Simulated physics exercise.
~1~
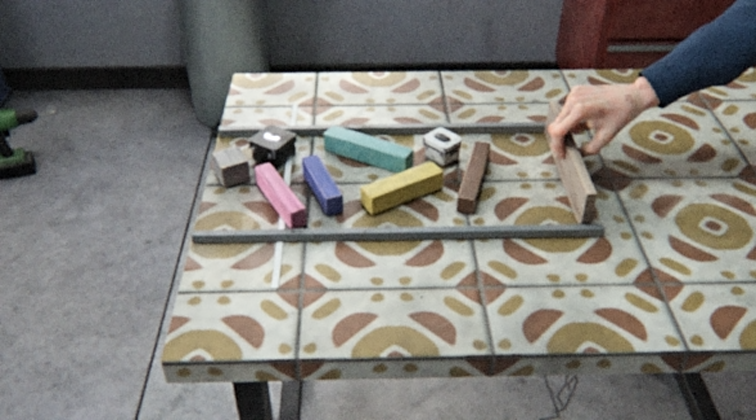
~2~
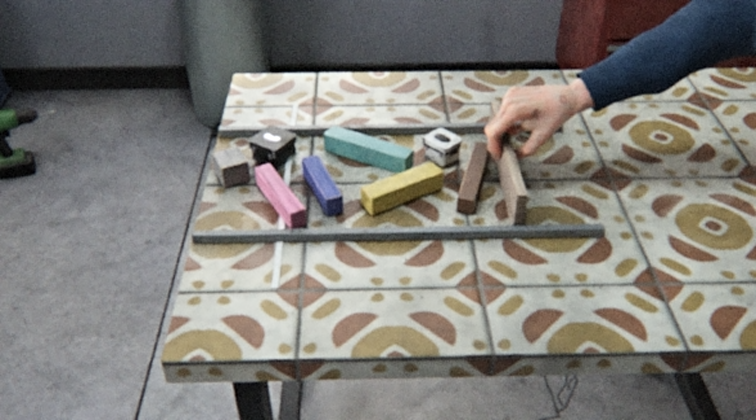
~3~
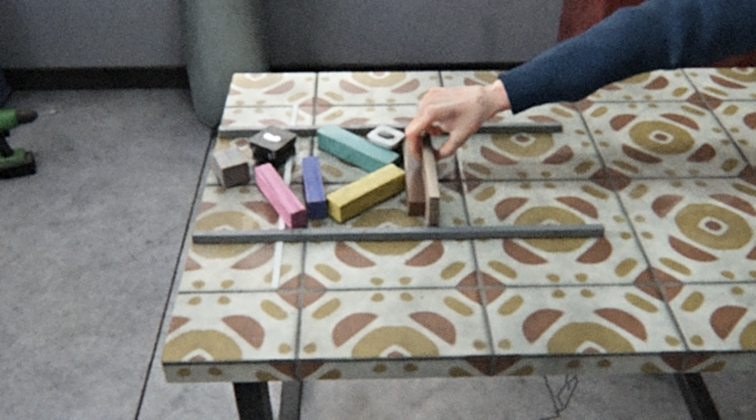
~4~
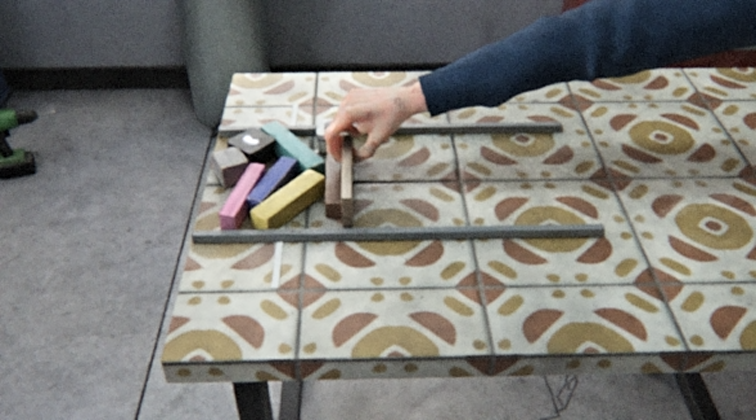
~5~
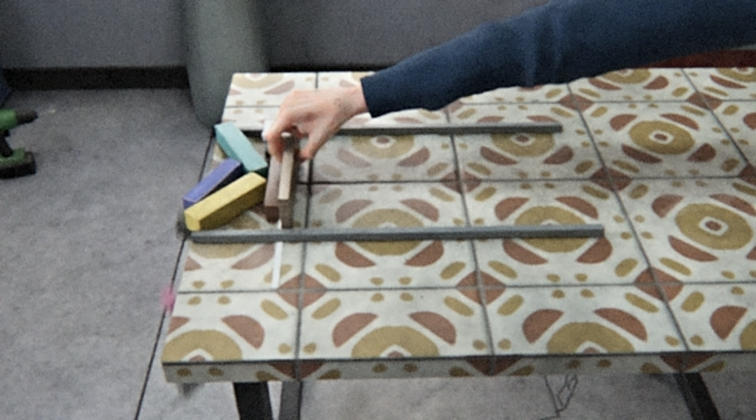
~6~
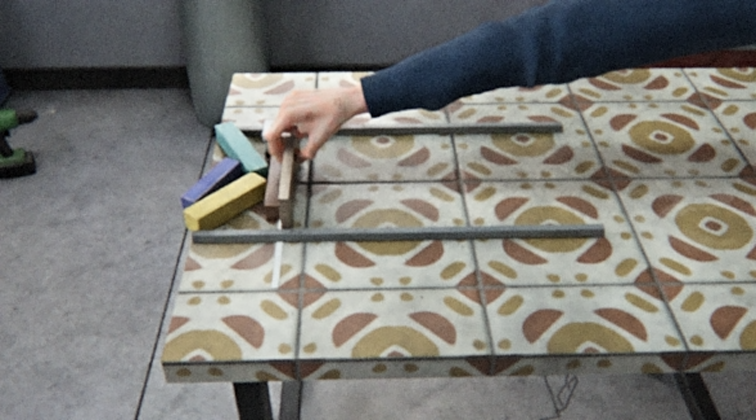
A hand slides a board left, sweeping colourful bars and blocks along until several fall off.
